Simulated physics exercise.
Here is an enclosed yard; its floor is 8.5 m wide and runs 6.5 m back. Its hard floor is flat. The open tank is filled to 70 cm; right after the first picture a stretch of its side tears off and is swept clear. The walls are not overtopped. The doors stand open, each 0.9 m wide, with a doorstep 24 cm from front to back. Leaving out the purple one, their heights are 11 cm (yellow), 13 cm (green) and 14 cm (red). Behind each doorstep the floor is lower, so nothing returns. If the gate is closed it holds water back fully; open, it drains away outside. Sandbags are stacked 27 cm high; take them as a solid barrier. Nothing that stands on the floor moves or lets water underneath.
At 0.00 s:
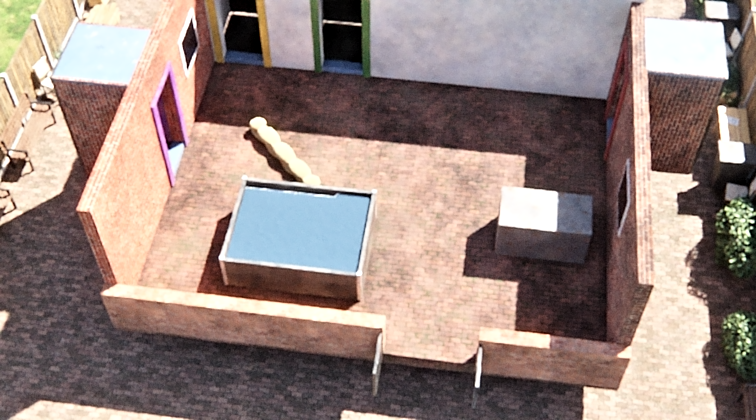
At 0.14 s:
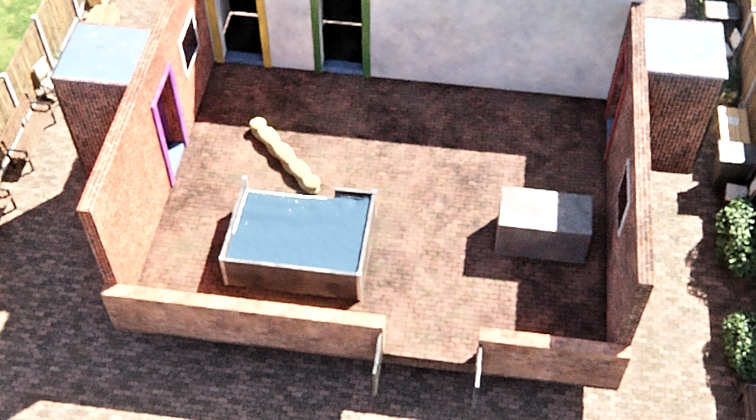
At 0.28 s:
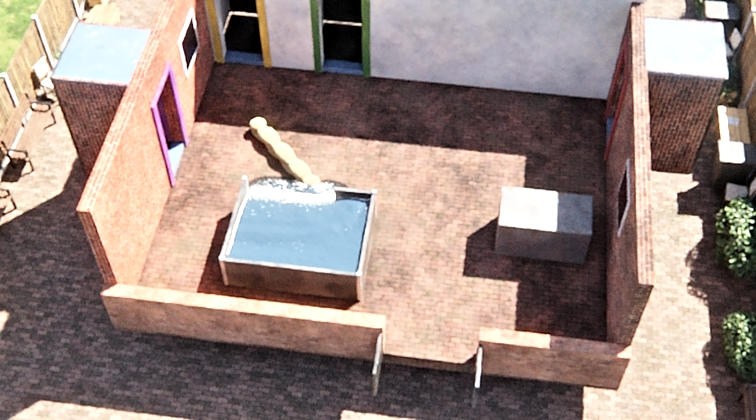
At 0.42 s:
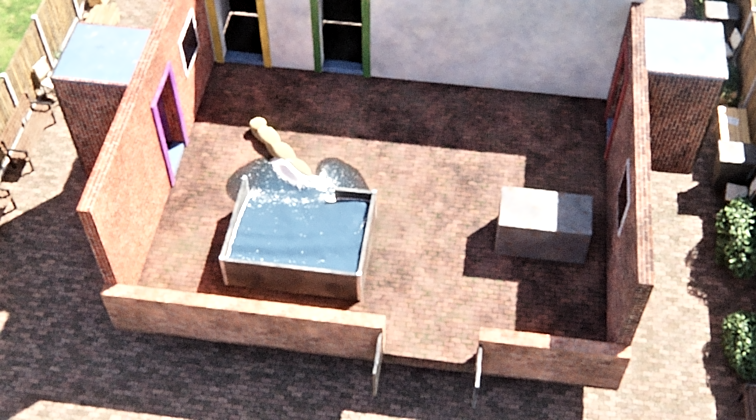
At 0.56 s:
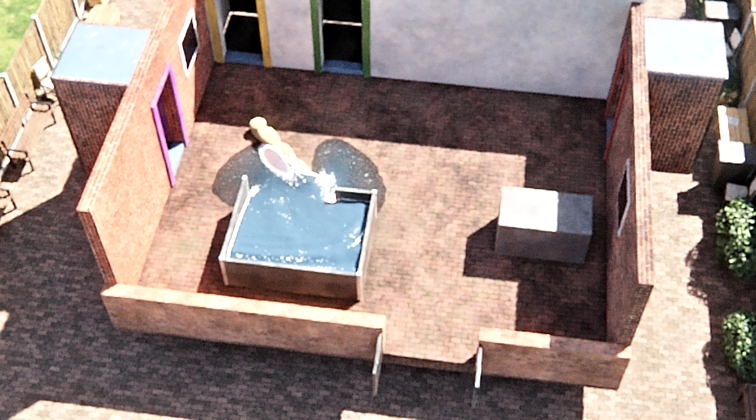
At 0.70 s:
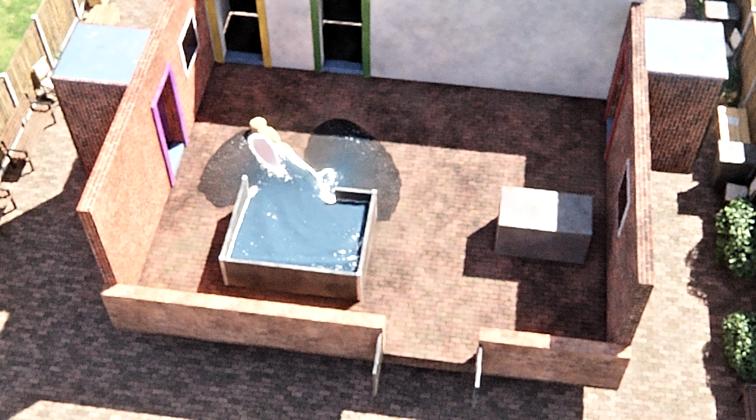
Walled brick yard with an open tank of water losing part of its far side, water pouring out past sandbags and spreading across the paving.
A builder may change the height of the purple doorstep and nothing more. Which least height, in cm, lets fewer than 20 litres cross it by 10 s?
About 26 cm.
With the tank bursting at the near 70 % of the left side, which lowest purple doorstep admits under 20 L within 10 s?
About 7.5 cm.
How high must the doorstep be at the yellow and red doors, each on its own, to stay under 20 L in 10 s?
Roughly 31 cm at yellow and 8.0 cm at red.
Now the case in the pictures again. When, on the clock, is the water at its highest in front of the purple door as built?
Near 2.4 s.
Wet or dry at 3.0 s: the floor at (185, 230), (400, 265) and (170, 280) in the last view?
In that order: Under water, not reached, dry.
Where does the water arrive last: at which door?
The red one.
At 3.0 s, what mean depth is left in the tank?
Roughly 24 cm on average.
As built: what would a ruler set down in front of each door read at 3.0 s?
Depths in cm: Yellow 29, green 12, purple 25, red 0.
After 1.4 s water covers 25 % of the floor, deepest (44 cm) near (307, 202); 3 cm at the purple door, 0 litres in over its 15 cm doorstep.
After 3.0 s water covers 50 % of the floor, deepest (33 cm) near (248, 64); 25 cm at the purple door, 80 litres in over its 15 cm doorstep.
After 10.0 s water covers 90 % of the floor, deepest (14 cm) near (606, 368); 6 cm at the purple door, 110 litres in over its 15 cm doorstep.
At the purple door as built, the water arrived by 1.4 s and peaked near 27 cm at 2.4 s.
With a doorstep of 22 cm, 41 litres would have come in within the 10 s; with 30 cm, 8 litres. So under 20 litres takes about 26 cm.
